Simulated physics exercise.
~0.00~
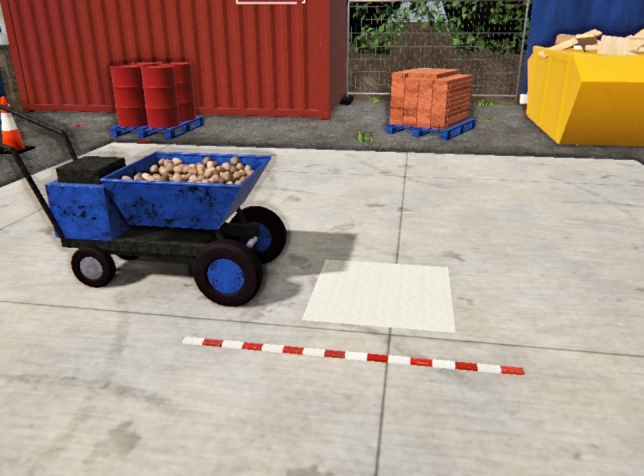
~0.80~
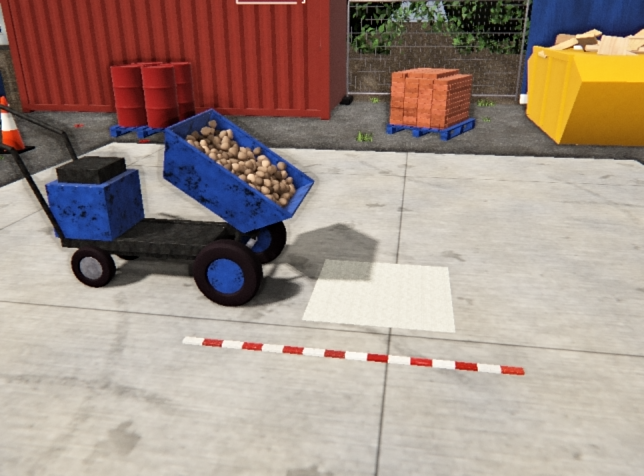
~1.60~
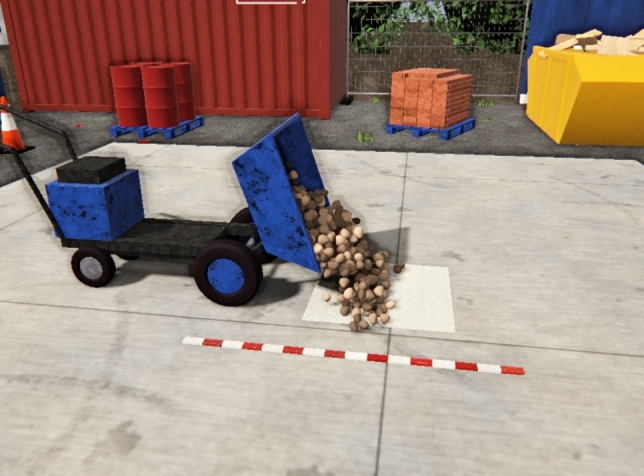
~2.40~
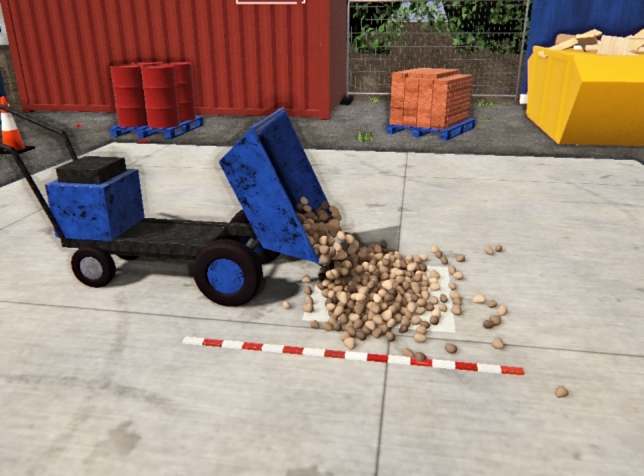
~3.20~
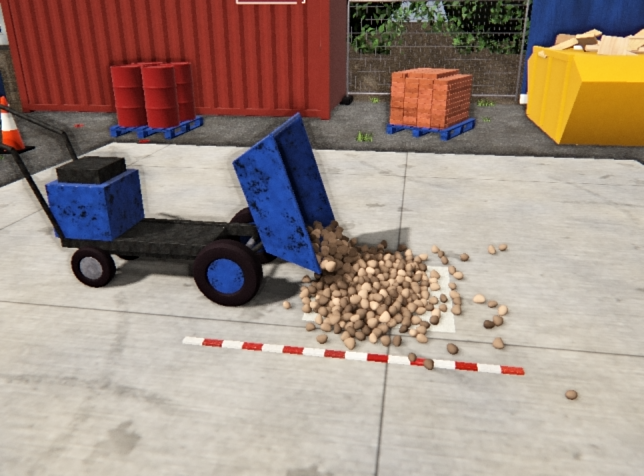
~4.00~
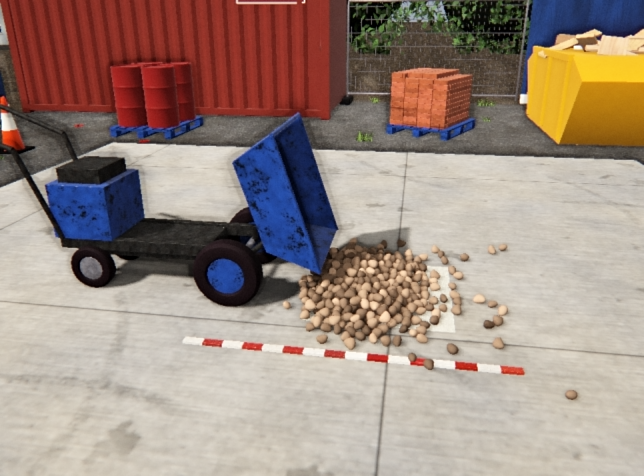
A red shipping container stands at the back of a concrete yard, seen from slightly above, with red drums, stacked bricks and a yellow skip along the far edge. At left, a blue powered barrow carries brown cobbles, facing a pale sheet and a red-and-white striped staff on the ground. The tray tips steeply to the right, and the stones pour onto the sheet. It jerks back a little and forward again, shaking more loose. Finally the tray stays steeply tipped and empty beside a heap mostly covering the sheet, with stray stones scattered around it and near the staff.
